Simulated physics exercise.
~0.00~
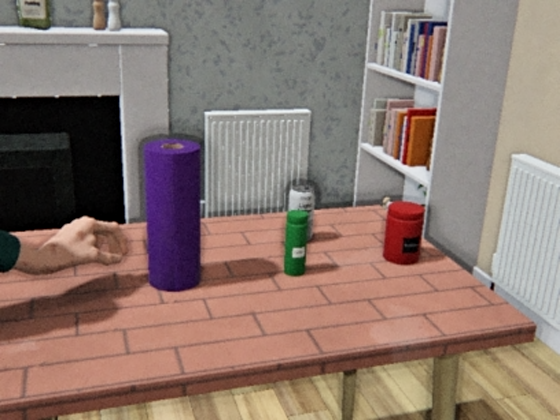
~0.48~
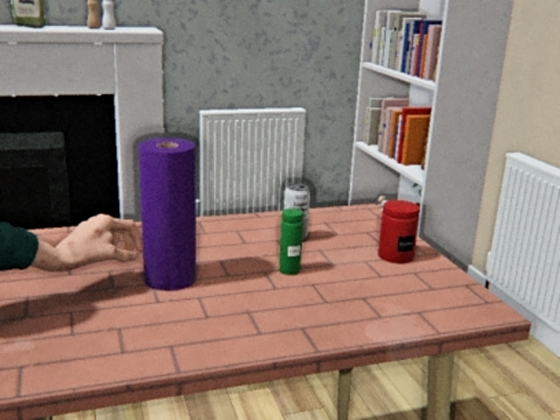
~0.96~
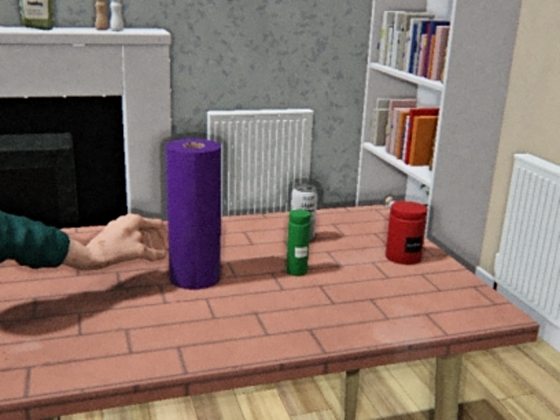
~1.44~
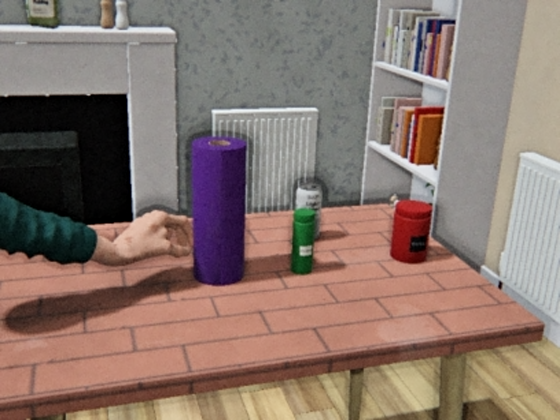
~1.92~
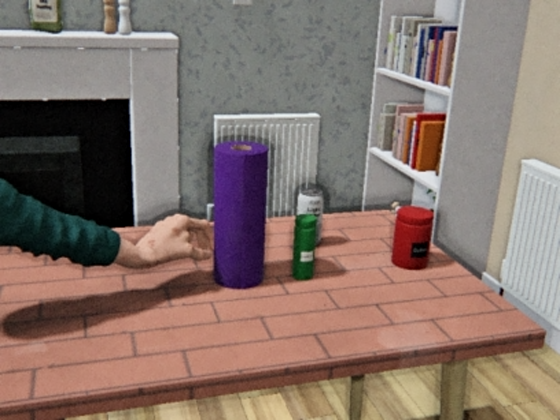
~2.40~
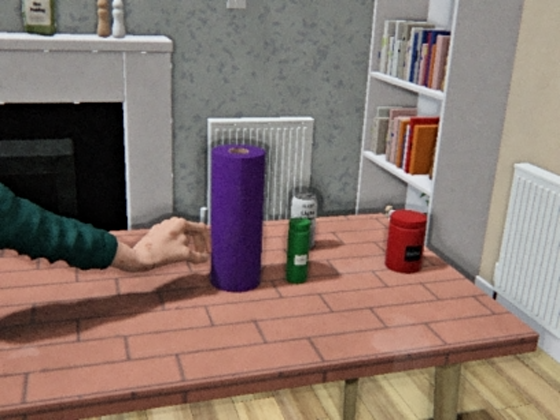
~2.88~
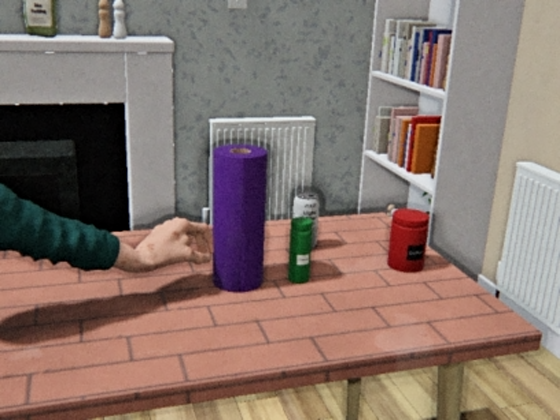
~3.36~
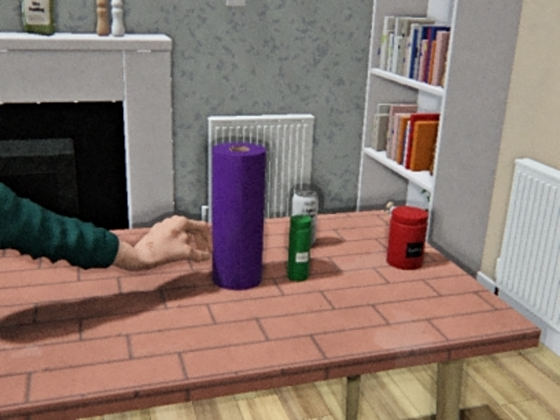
On a brick-patterned table in a room with a fireplace and bookshelves, a hand reaches in from the left and pushes a tall purple roll a short way right, towards a green shaker, white can and red jar, then stops, leaving the roll standing upright.
